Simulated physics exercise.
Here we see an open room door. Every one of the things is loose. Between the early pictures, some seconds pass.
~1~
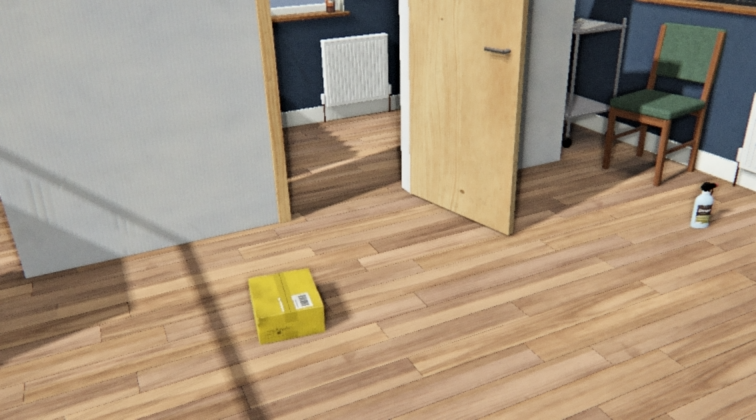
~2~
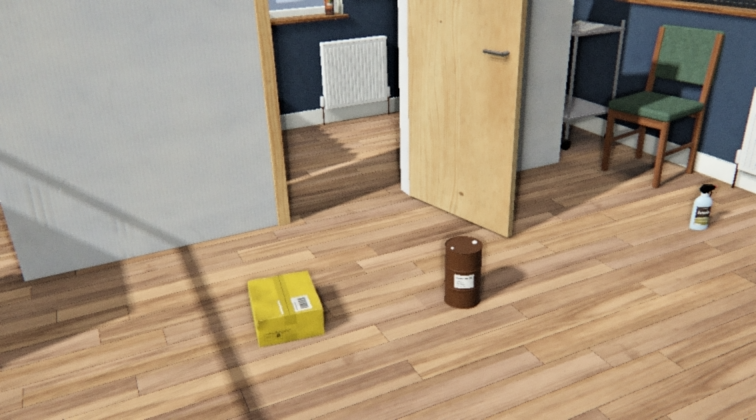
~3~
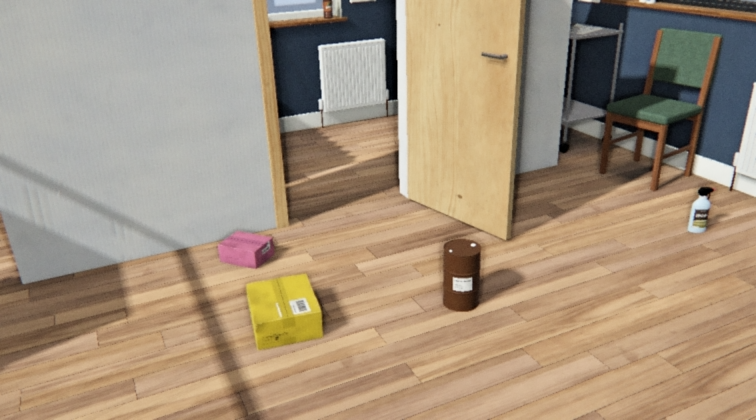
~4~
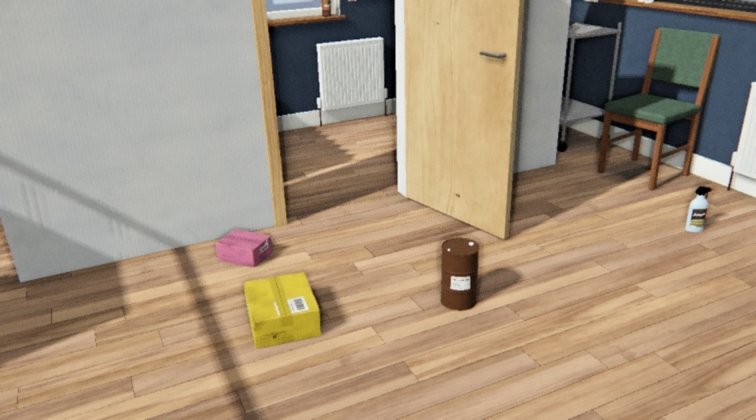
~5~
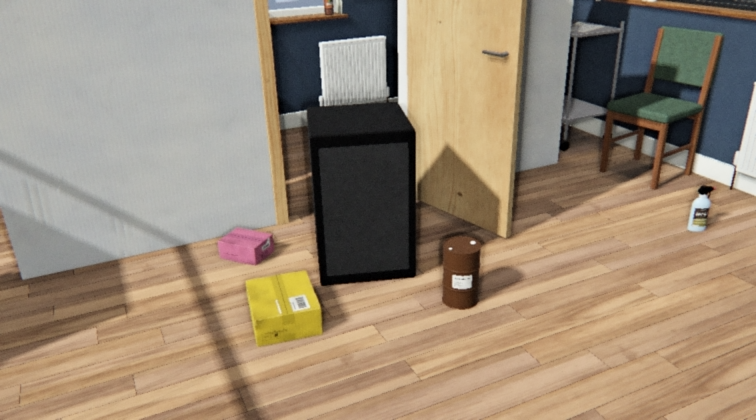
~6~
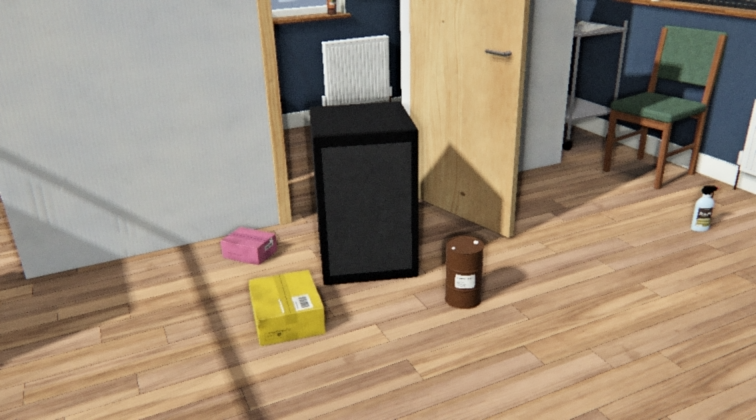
Brown canister, pink parcel and black appliance appearing in turn near a yellow parcel on wooden floor by a still, open door.
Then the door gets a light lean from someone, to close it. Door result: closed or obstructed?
Obstructed.
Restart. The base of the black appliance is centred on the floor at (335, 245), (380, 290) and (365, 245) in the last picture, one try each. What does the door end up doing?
Held up partway; Swings all the way; Held up partway.
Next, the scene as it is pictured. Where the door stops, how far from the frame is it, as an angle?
Roughly 65°.
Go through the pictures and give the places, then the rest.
Door wide open and still, in the first picture.
Door wide open and still; brown canister (463, 273), in the second picture.
Door wide open and still; yellow parcel (283, 310); pink parcel (247, 250), in the third picture.
Door wide open and still; brown canister (460, 274); yellow parcel (281, 308), in the fourth picture.
Door wide open and still; pink parcel (246, 246); brown canister (461, 273), in the fifth picture.
Door wide open and still; black appliance (363, 191); yellow parcel (286, 306), in the sixth picture.
Then, 0.40 s later than the last frame, open by 97°.
Then, 0.70 s later than the last frame, open by 85°.
Then, 0.90 s later than the last frame, open by 75°.
Then, 1.10 s later than the last frame, open by 66°.
When it is over, open by 63°; all 4 as before. End places, in pixels of the last picture, black appliance near (363, 191).
